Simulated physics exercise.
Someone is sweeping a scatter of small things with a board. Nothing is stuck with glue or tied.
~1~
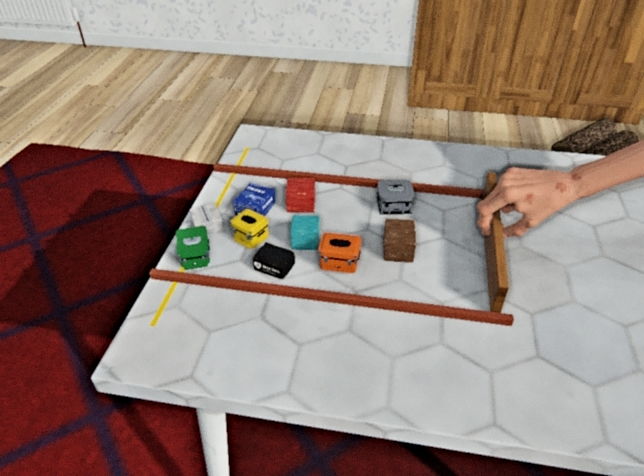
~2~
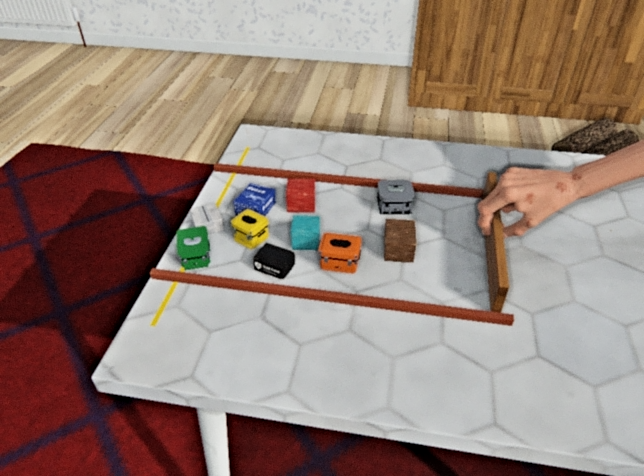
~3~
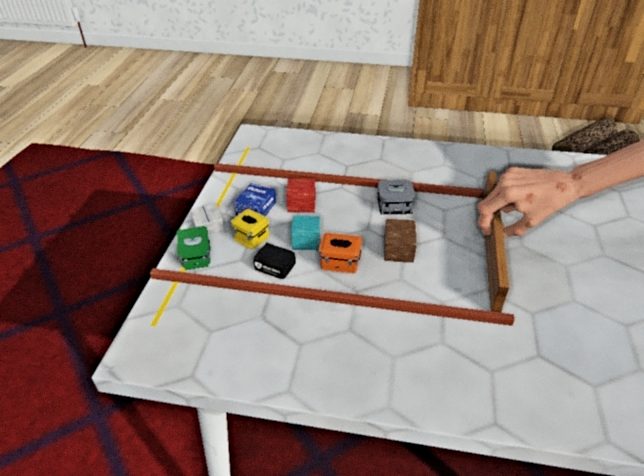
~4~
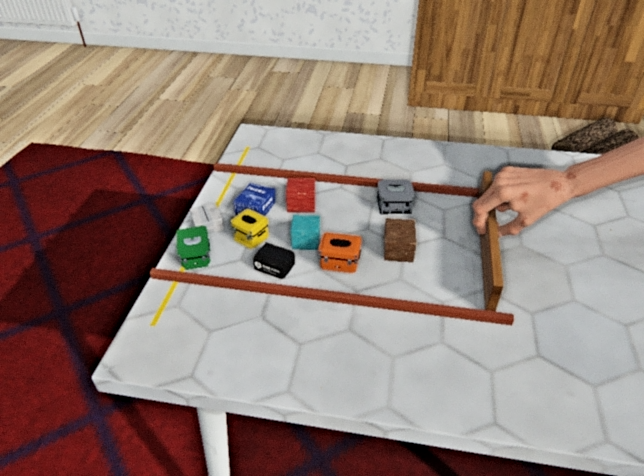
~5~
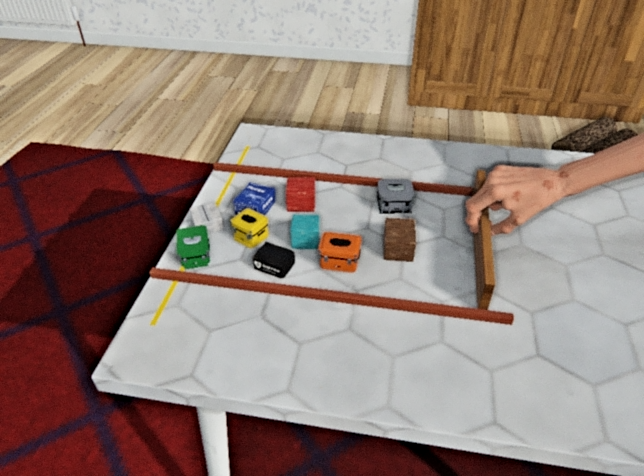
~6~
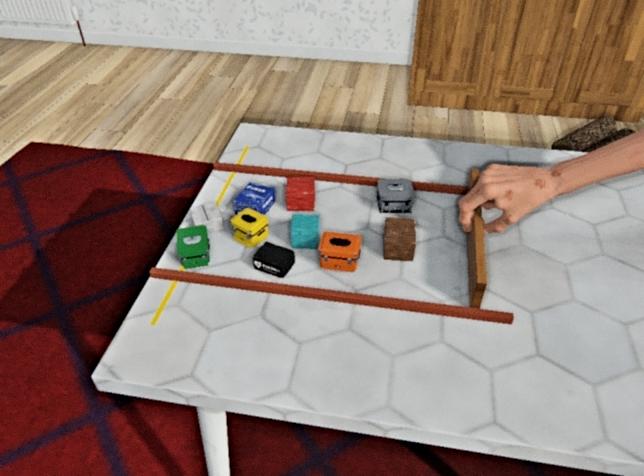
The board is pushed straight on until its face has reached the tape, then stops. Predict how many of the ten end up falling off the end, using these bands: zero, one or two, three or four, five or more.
The count that falls off the end is five or more.
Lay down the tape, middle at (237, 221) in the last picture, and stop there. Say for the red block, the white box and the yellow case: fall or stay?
Red block stays put, white box goes off, yellow case goes off.
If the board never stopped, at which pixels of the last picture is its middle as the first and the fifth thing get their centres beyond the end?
It sits near (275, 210), and then near (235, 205).
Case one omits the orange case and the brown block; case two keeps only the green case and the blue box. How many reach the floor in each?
4 in the first case and 4 in the second.
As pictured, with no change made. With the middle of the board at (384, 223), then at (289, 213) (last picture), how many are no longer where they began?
At the first point the count is 3, at the second it's 10.
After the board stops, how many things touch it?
At rest, 4 are in contact.
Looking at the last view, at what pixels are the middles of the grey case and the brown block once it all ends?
Grey case: (212, 174); brown block: (191, 215).
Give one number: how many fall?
Counted up, you get 6.
Soon after, none off yet; white box at rest near (206, 219); green case at rest near (194, 247); blue box at rest near (255, 201).
Then, none off yet; white box moved about its own width near (190, 215); green case moved a little near (179, 247); blue box moved about its own width near (224, 205).
At rest, the number that fall off is five or more; fallen, turquoise block, black box, yellow case, blue box, green case and white box.
